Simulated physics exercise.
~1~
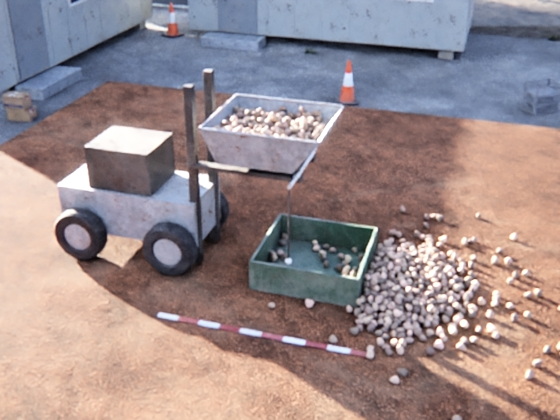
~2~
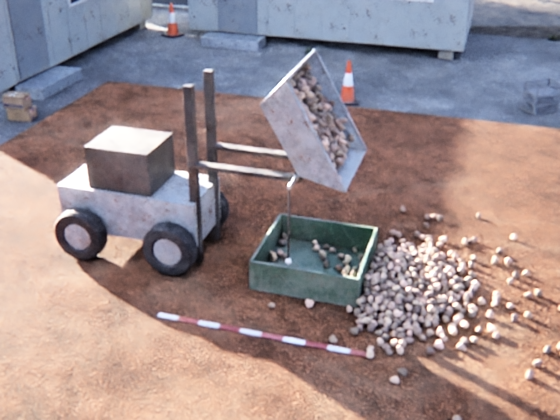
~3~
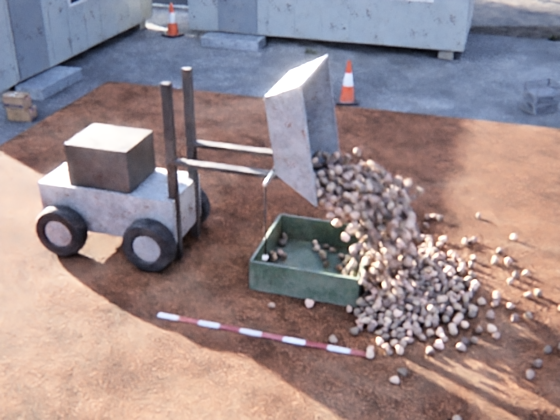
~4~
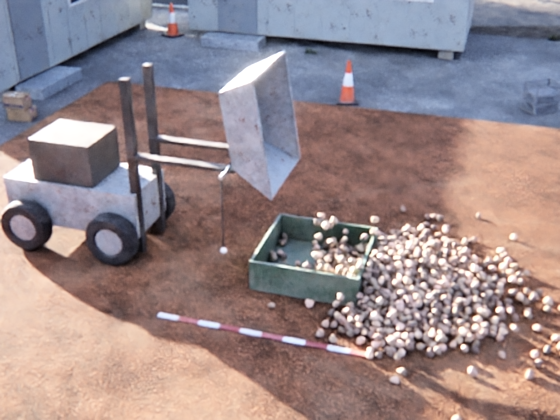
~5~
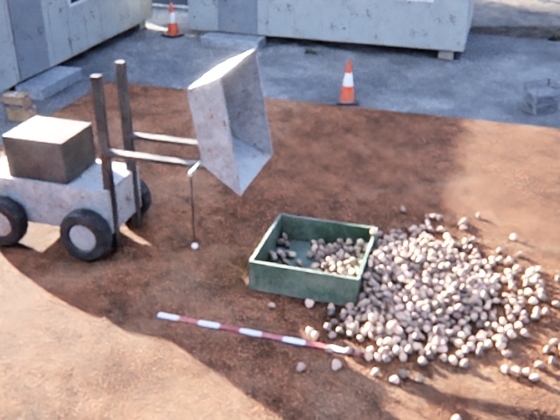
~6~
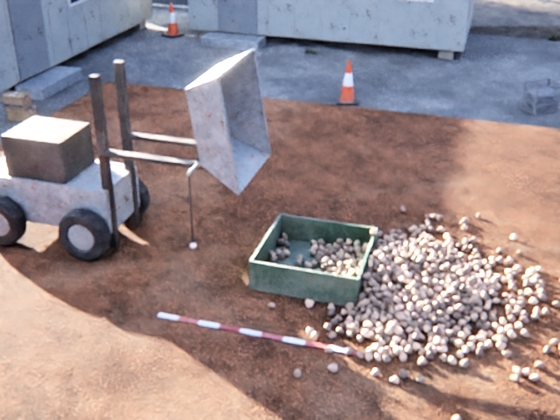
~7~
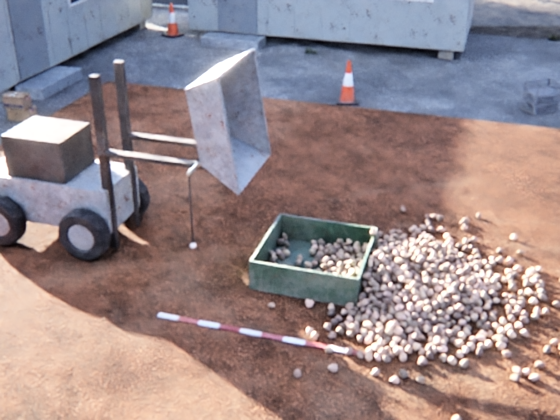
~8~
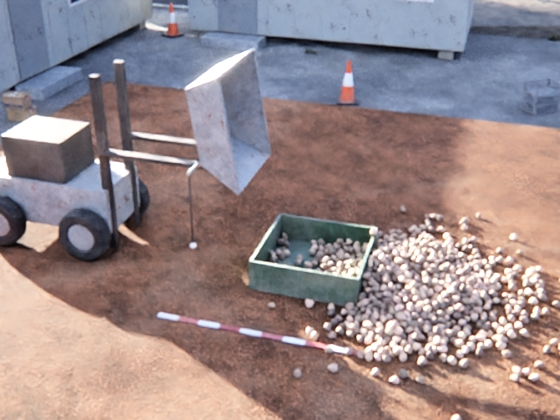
A small grey fork truck holds a skip full of pale cobbles above a low green bin, with a heap of similar stones already lying to the right of it. The skip tips steeply to the right, its stones still inside. As it tilts further, the truck starts backing left and the cobbles pour out, many landing beyond the bin. The truck draws farther back while the last stones spill and spread the heap. It stops with the empty skip still tipped, the bin only partly filled and most stones loose on the ground.
